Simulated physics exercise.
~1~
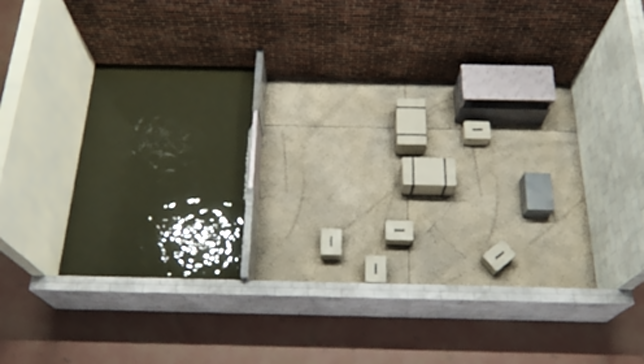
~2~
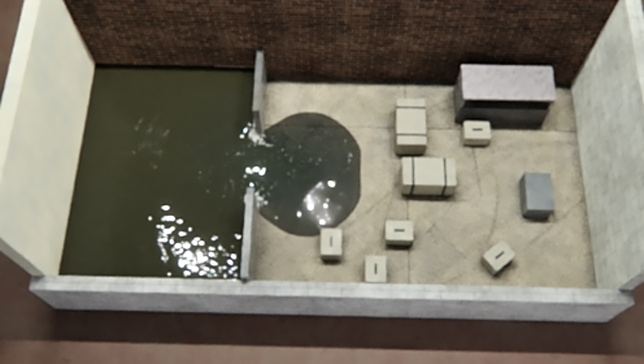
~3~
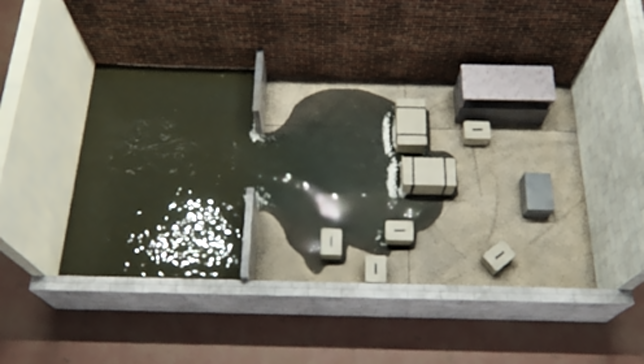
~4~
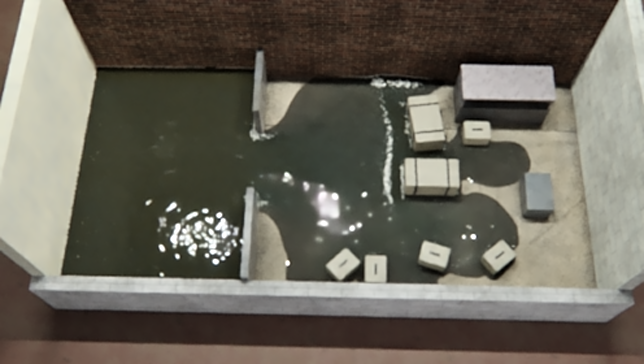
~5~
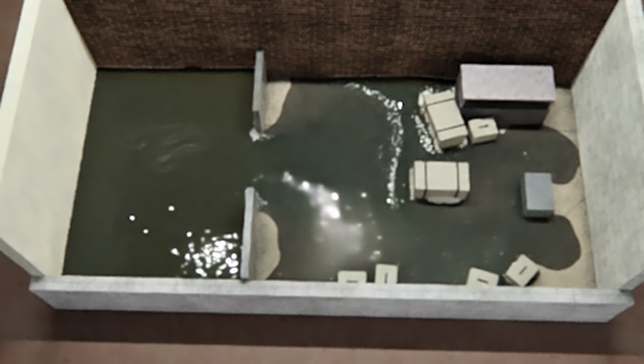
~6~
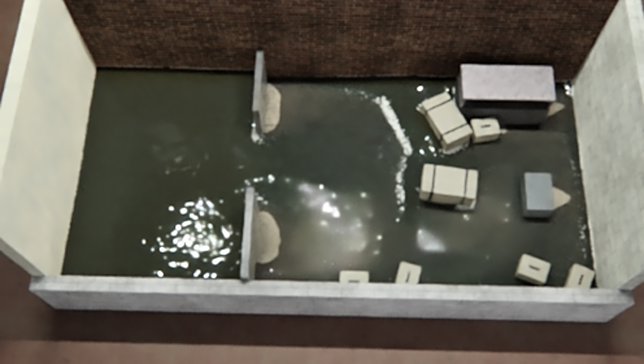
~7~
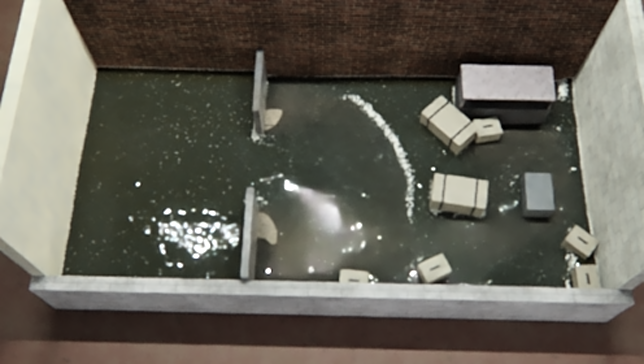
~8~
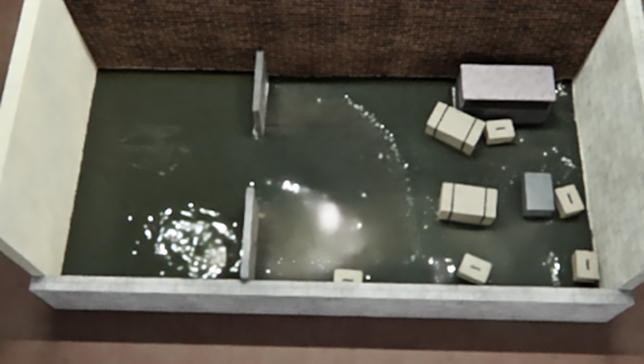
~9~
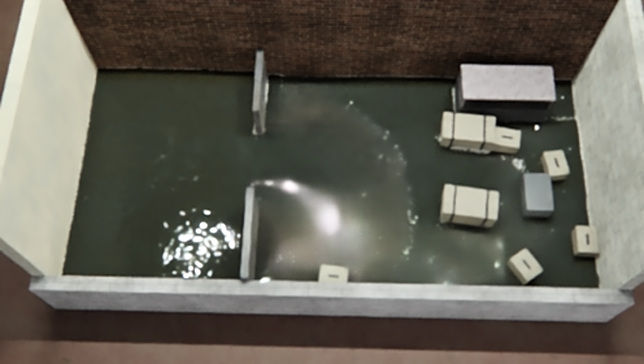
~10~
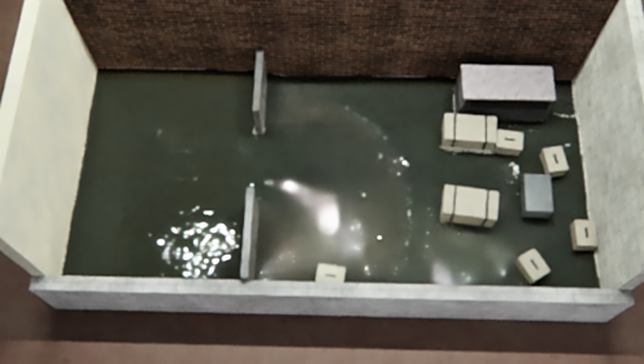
Dark green water fills the left part of an open-topped, pale-walled enclosure seen from high above, while strapped beige boxes, smaller beige crates, a grey block and a long pale grey block stand on the dry floor to the right. A gap opens in the dividing wall, and water spills through in a rounded dark pool. It spreads around the boxes, pushing small crates toward the front and right walls as the larger ones shift and turn. Soon the whole floor is covered. Crates drift up the right side, and finally everything sits scattered in calmer, level water.
